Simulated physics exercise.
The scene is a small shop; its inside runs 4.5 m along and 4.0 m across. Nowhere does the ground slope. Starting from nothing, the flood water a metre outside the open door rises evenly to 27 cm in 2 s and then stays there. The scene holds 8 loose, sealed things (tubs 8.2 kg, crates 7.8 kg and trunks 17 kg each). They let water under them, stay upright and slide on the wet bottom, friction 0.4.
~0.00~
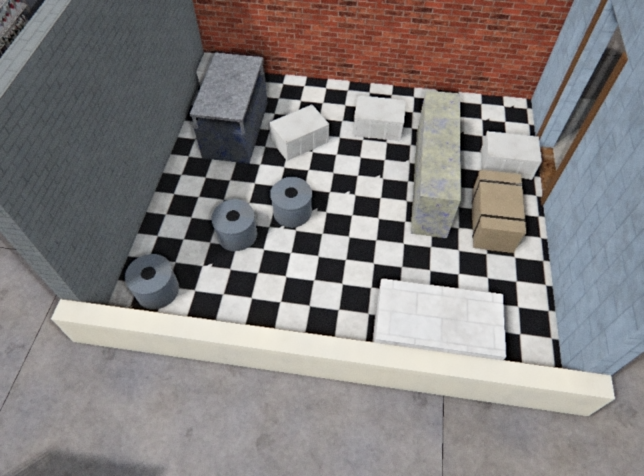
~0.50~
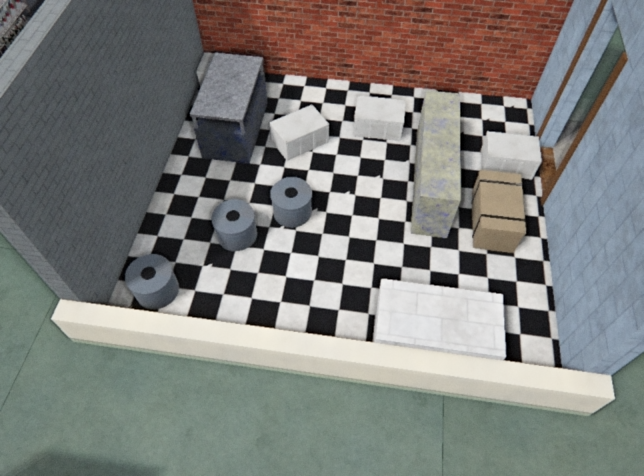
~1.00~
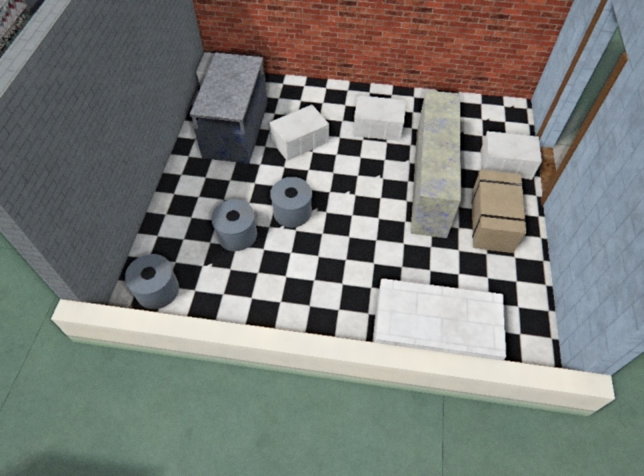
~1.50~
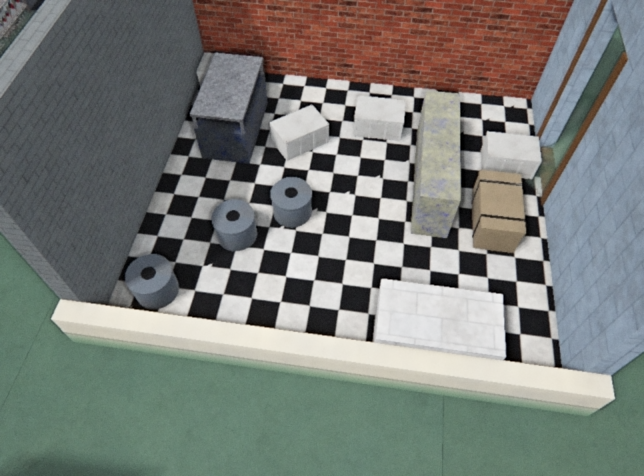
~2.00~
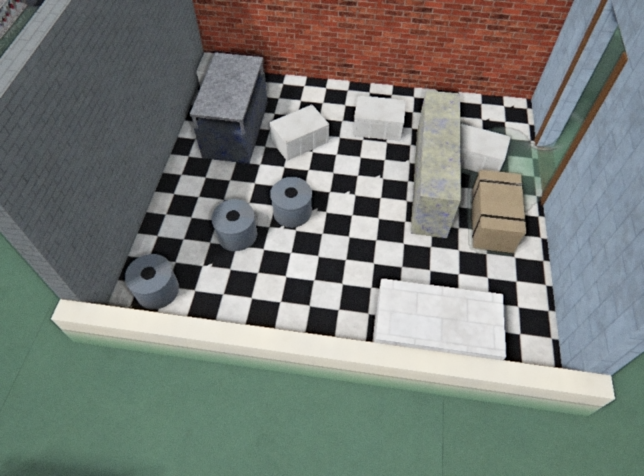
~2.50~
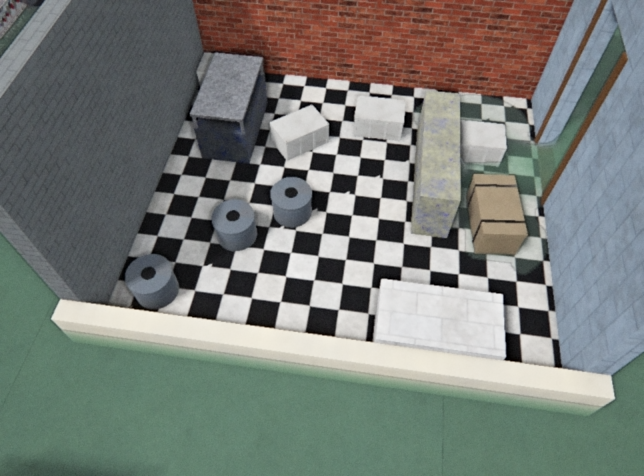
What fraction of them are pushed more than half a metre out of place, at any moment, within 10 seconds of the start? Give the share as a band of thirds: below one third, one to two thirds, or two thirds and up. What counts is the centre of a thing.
It is a middling fraction, from a third to two thirds.
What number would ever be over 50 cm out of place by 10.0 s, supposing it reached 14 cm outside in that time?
I count 2 of them in that case.
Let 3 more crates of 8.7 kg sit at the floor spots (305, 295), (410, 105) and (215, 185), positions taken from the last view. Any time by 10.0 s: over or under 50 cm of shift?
Note: Item 1 above threshold; item 2 above threshold; item 3 below threshold.
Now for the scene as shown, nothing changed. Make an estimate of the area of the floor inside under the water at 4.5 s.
Wet area: Approx. 8.0 m2.
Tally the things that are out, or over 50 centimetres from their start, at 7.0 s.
My count gives 2.
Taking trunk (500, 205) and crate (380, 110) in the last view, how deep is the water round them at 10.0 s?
14 and 5 cm.
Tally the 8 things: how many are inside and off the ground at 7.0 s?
Total: 3.
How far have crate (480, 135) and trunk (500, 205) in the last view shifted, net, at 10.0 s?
In turn: 60 cm, 60 cm.
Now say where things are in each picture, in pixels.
A crate at (514, 146), on the bottom; a trunk at (502, 200), on the bottom; water covers 0.0 m2; 0 of 8 have shifted, in the first frame.
A crate at (514, 146) rests on the ground; a trunk at (502, 200), on the bottom; water covers 0.0 m2; 0 of 8 have shifted, in the second frame.
A crate at (514, 146) rests on the ground; a trunk at (502, 200), on the bottom; water covers 0.0 m2; 0 of 8 have shifted, in the third frame.
A crate at (514, 146), on the bottom; a trunk at (502, 200), on the bottom; 0.1 m2 under water; 0 of 8 have shifted, in the fourth frame.
A crate at (482, 141), on the bottom, 37 cm from its start; a trunk at (502, 200), on the bottom; 0.8 m2 under water; 1 of 8 have shifted, in the fifth frame.
A crate at (480, 134), on the bottom, 41 cm from its start; a trunk at (500, 203) rests on the ground, 6 cm from its start; water covers 2.4 m2; 2 of 8 have shifted, in the sixth frame.
After 3.5 s 2 of 8 are over 50 cm from their spots; 1 afloat.
After 4.5 s 2 of 8 are over 50 cm from their spots; 2 afloat.
After 7.0 s 2 of 8 are over 50 cm from their spots; 3 afloat.
After 10.0 s 4 of 8 are over 50 cm from their spots, and 4 have been at some point; 8 afloat.
